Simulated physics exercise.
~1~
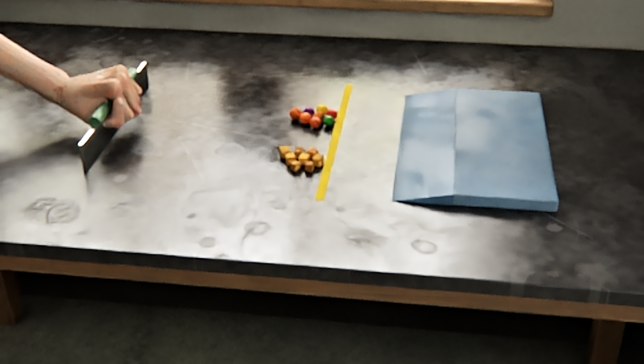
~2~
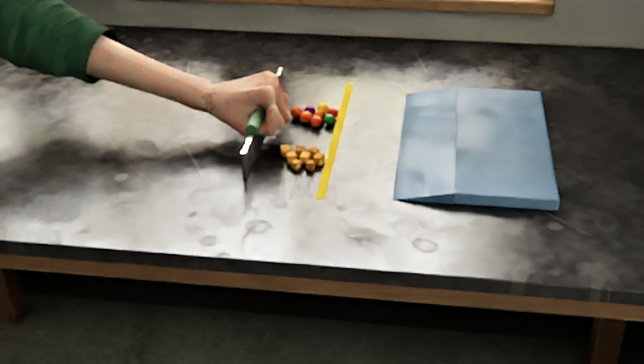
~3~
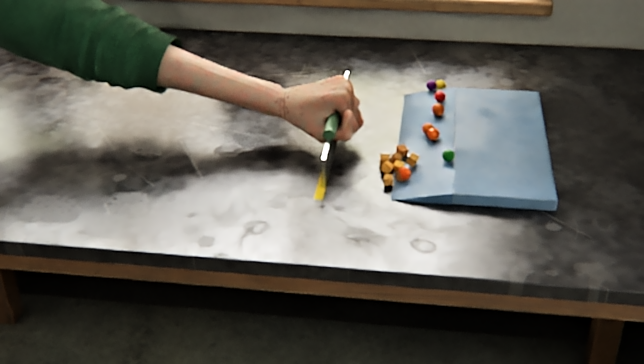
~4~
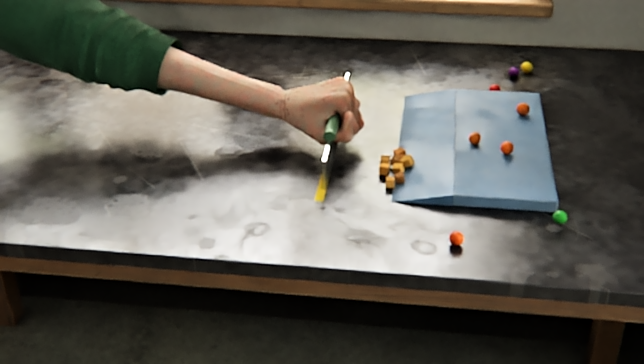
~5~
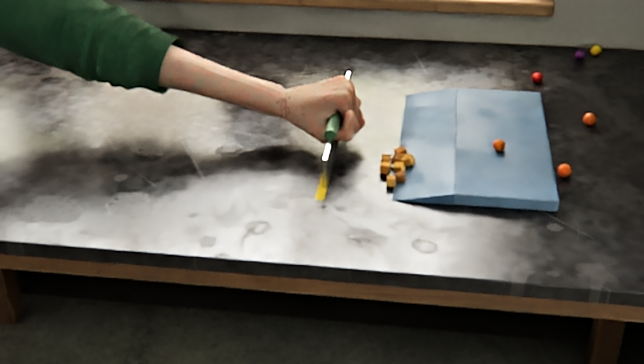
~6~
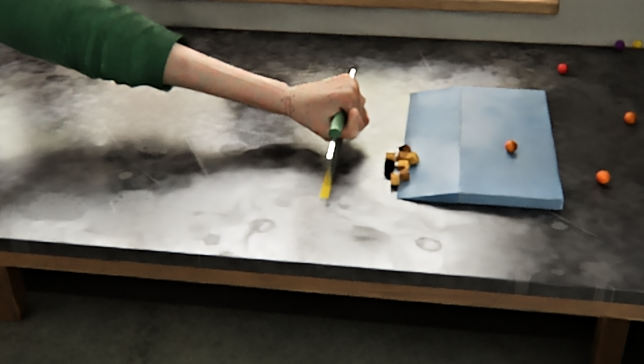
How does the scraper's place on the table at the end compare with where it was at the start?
It began near the left end of the table, well away from the two heaps, and ended much farther right, held at the yellow tape just short of the blue ramp.
A hand in a green sleeve slid a scraper right to the yellow tape and stopped, sending two small heaps toward a blue ramp; the colourful balls rolled up and over the top, while the tan pieces stayed bunched around its lower edge.
